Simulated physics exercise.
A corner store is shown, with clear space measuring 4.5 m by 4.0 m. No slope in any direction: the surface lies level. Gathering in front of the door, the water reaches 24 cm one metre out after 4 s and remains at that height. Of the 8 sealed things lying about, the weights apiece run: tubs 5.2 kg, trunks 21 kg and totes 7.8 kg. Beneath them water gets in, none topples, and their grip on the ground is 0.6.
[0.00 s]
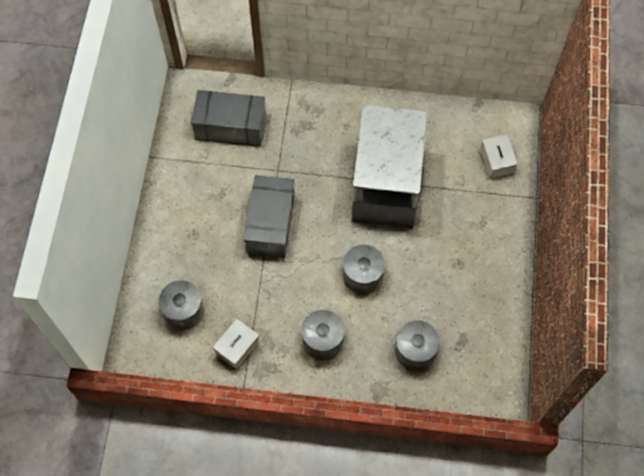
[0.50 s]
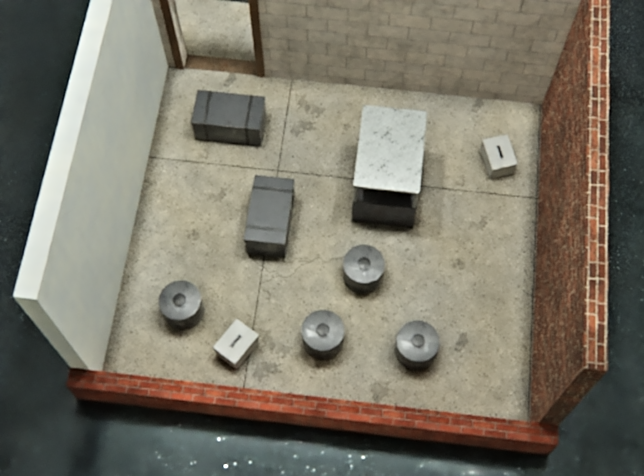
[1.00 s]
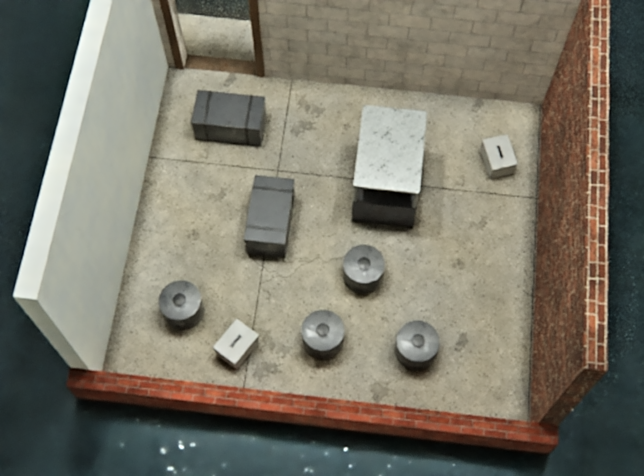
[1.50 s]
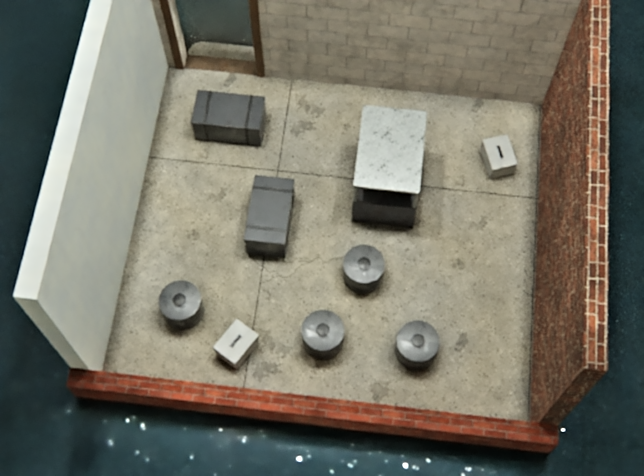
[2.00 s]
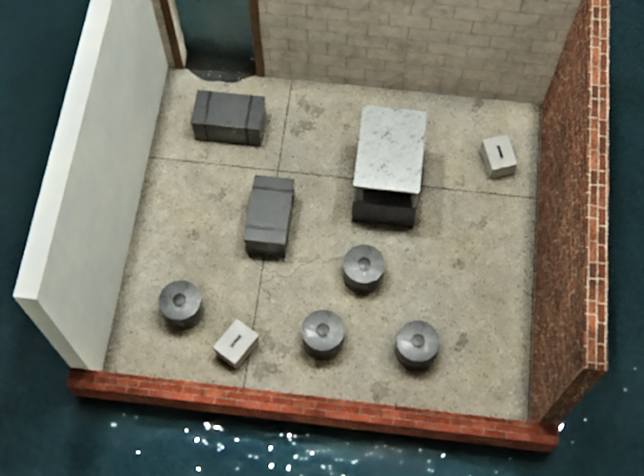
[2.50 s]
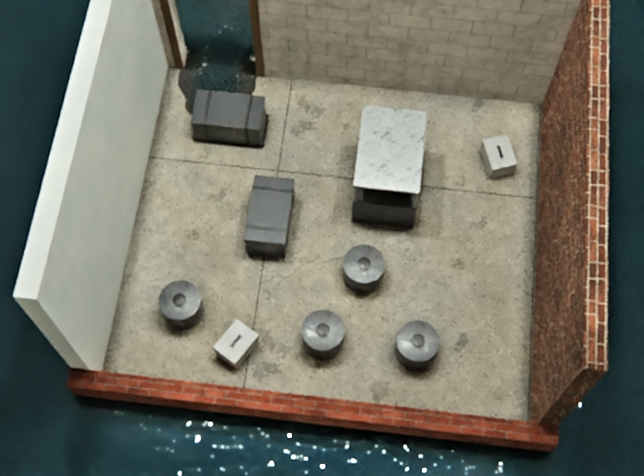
Dark water spreading around a walled room seen from above, then creeping in through the doorway while grey containers stay still.
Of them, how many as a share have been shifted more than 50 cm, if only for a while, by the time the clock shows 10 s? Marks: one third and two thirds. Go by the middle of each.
It's shaping up to be most of them, two thirds and up.
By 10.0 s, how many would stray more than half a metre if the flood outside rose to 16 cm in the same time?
That would give 2.
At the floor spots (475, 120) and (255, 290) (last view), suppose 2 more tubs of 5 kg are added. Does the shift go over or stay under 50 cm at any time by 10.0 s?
Taking them in order, the first is within that distance and the second is beyond that distance.
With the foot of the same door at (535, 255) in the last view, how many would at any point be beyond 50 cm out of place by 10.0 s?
Then 5 of them would.
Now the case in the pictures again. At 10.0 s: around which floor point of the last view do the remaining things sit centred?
Mean position approx. (457, 308).
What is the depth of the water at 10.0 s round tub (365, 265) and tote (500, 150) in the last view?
I'd estimate 5 cm for the first and 1 cm for the second.
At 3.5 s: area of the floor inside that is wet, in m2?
That flooded area is roughly 2.5 m2.
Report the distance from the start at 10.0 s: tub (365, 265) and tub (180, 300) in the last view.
Shifts: 120 cm / 350 cm.
After 3.5 s 0 of 8 are over 50 cm from their spots; 0 afloat.
After 4.5 s 1 of 8 are over 50 cm from their spots; 0 afloat.
After 7.0 s 3 of 8 are over 50 cm from their spots; 1 afloat.
After 10.0 s 7 of 8 are over 50 cm from their spots, and 7 have been at some point; 5 afloat.
